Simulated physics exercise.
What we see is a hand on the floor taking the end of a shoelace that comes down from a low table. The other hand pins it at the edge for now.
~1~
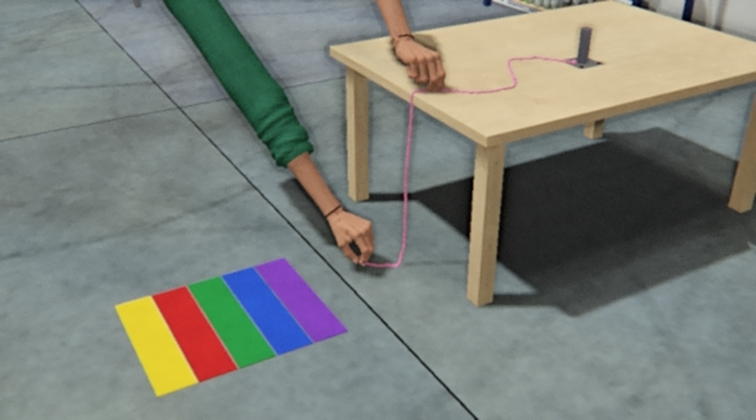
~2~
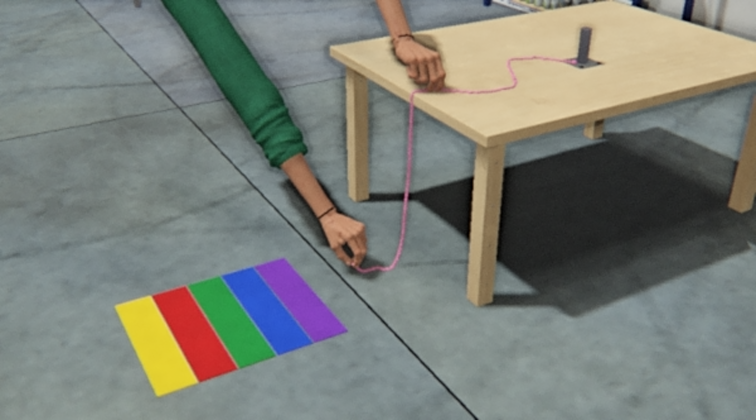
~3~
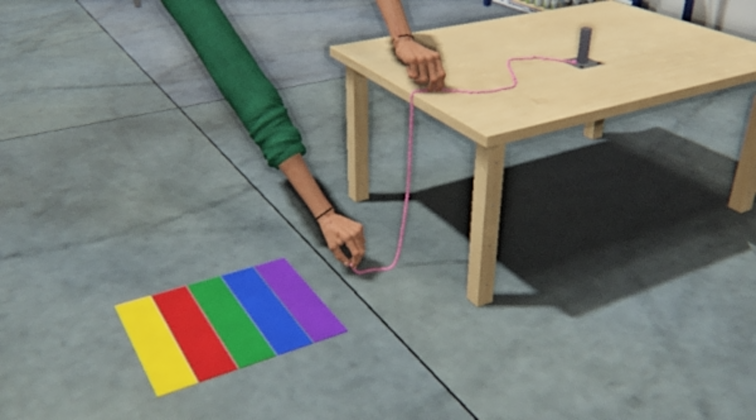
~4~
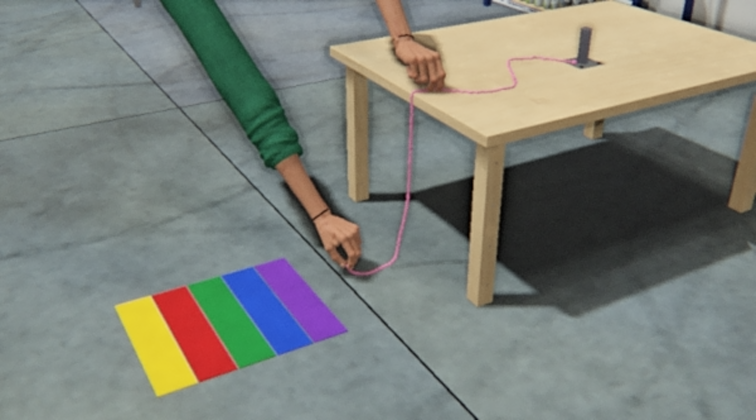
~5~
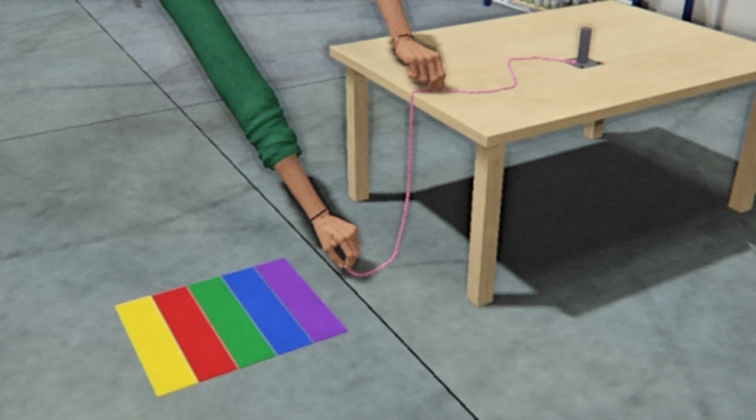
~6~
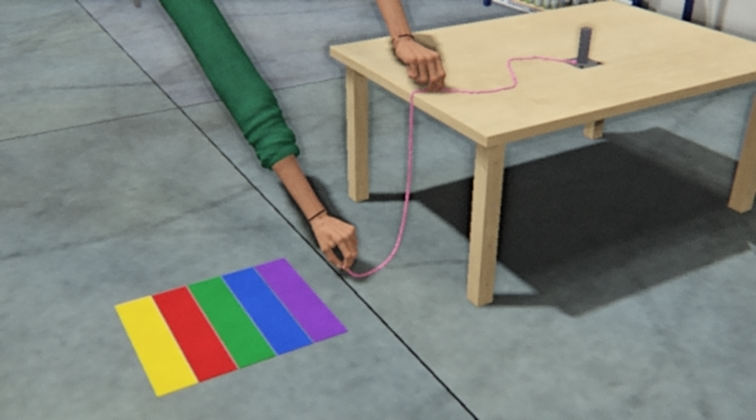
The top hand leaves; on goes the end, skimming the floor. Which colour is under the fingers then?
Over yellow.
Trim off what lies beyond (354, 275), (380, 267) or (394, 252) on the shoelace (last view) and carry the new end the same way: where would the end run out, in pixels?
In that order: (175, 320), (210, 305) and (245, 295).
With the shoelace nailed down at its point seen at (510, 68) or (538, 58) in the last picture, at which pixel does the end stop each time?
The places are (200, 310) and (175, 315).
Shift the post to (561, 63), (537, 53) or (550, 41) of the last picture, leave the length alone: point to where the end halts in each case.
The places are (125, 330), (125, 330) and (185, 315).
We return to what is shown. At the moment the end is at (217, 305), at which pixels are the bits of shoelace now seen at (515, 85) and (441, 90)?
Near (449, 89) and (404, 148).
A little later, end near (217, 305); over green.
Next, end near (175, 317); over red.
When it is tight, end near (150, 325); over yellow. The end stops over the yellow strip.
